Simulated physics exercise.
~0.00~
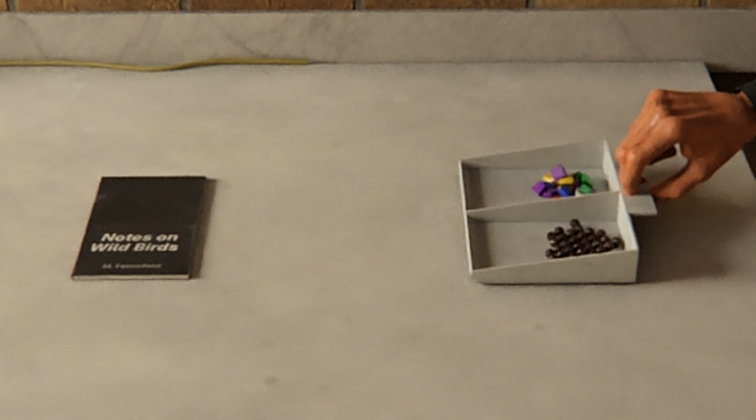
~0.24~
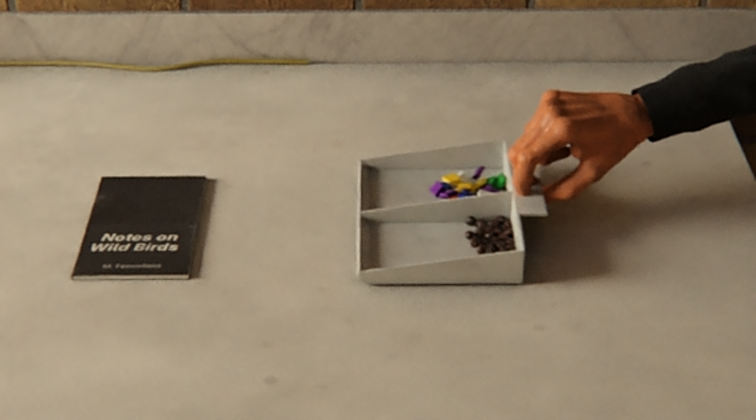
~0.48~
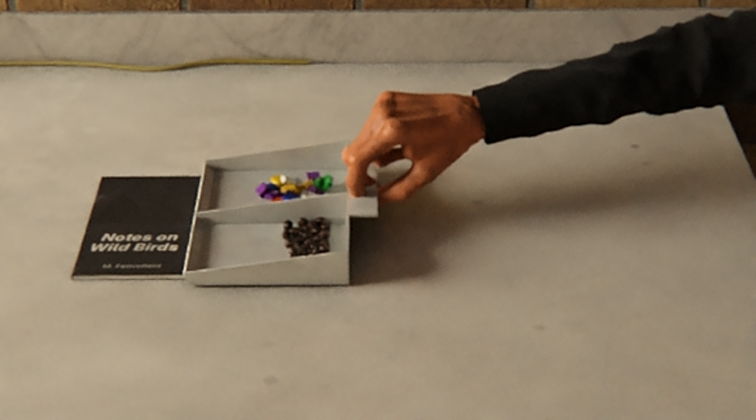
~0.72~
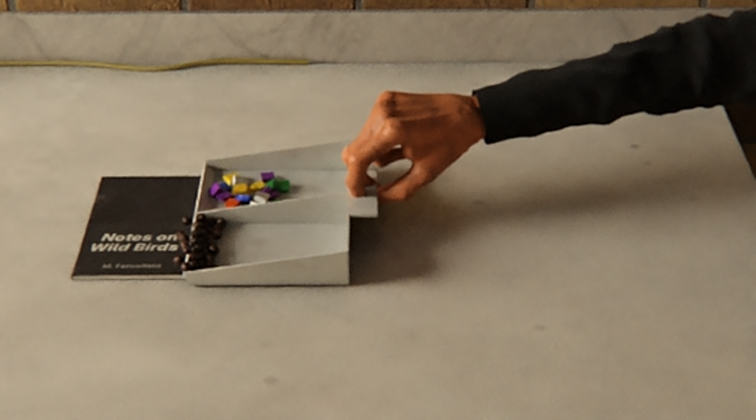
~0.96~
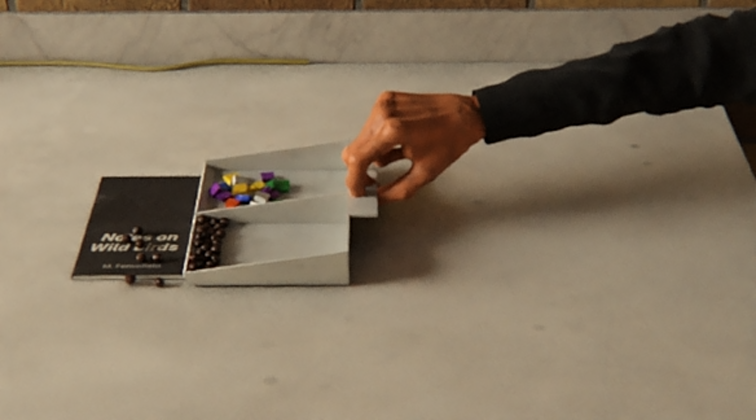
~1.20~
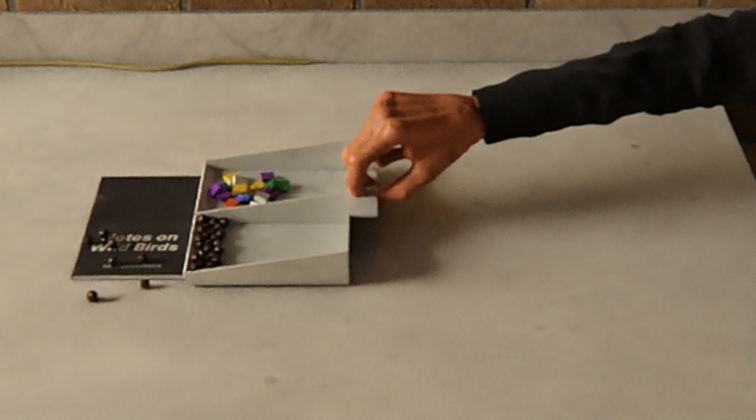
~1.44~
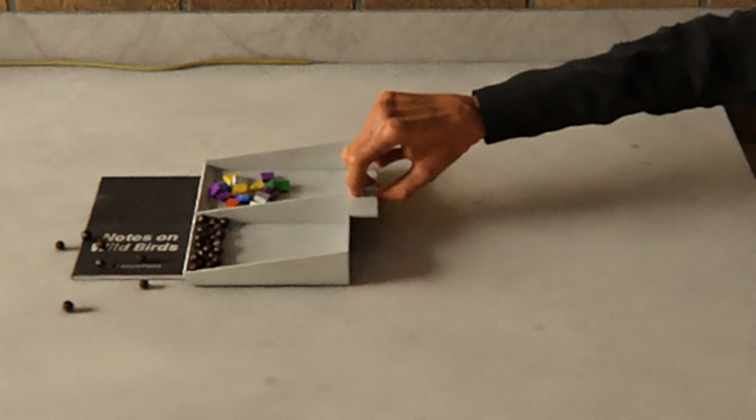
Hand sliding a divided tray left against a thin book, some dark beads spilling over it while colourful pieces stay inside.
